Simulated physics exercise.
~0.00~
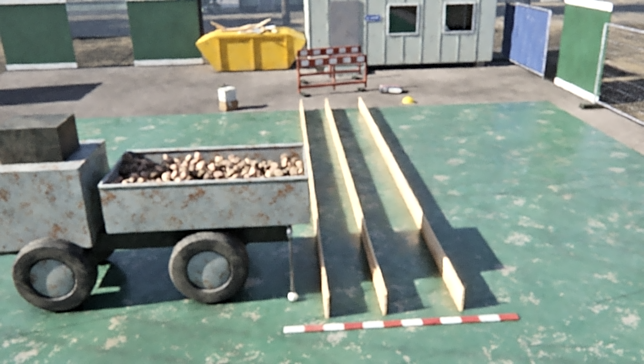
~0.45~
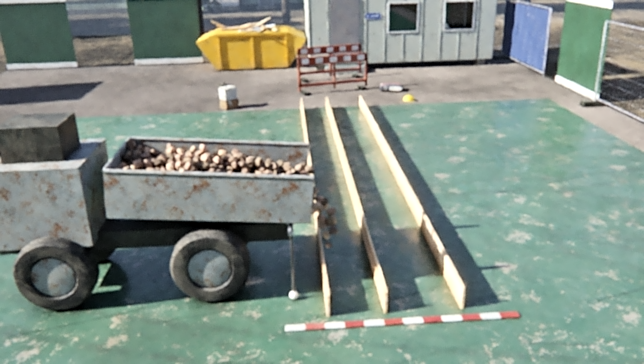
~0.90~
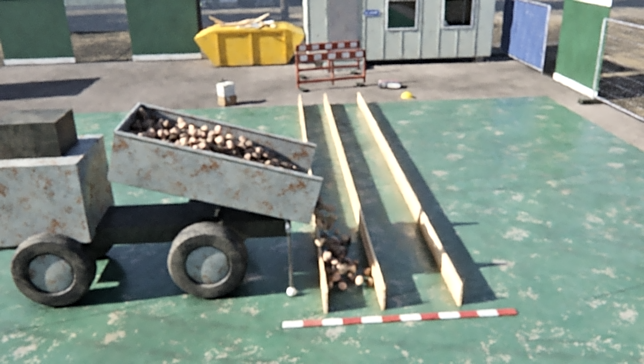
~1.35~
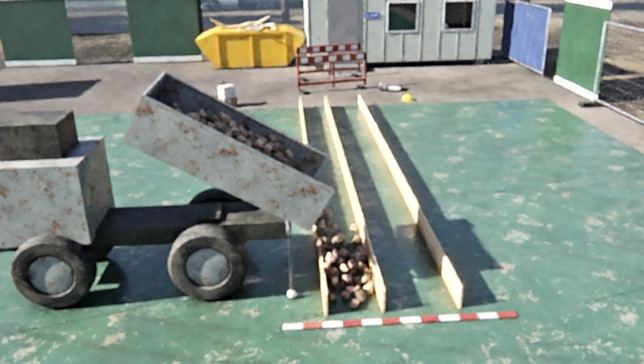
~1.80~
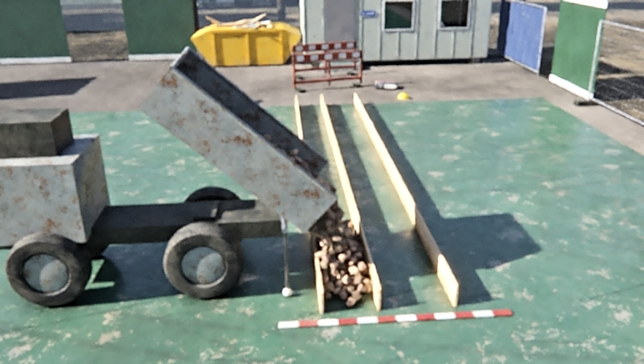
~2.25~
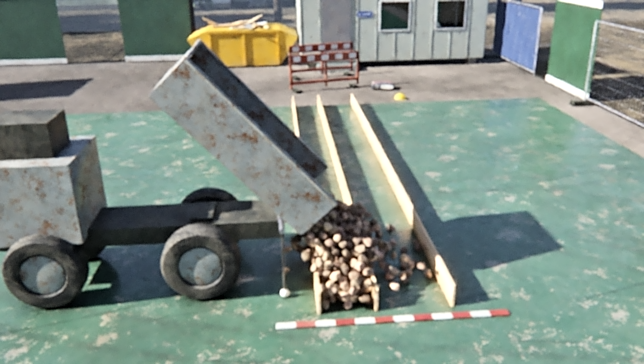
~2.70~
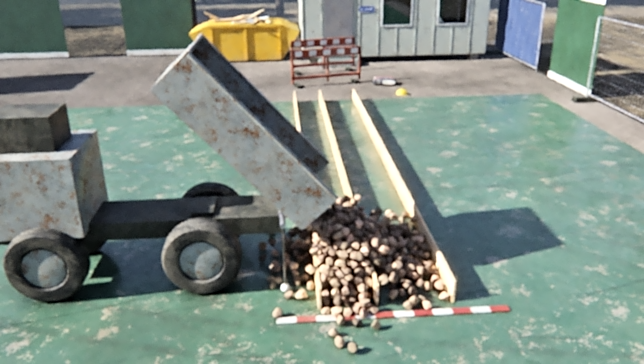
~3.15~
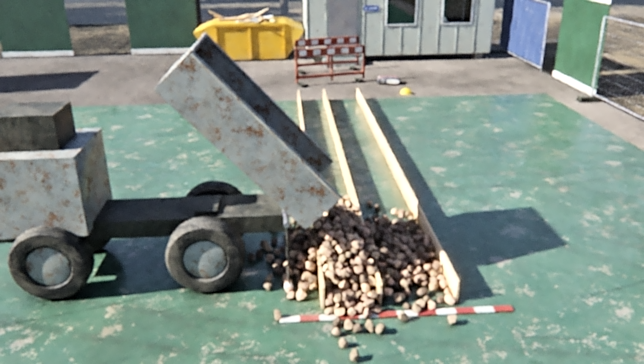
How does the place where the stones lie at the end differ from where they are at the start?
At the start the stones are heaped in the level body of the tipper on the left. By the end they lie lower and further right, in a broad heap on the floor across the two plank bays, with some scattered around the striped staff.
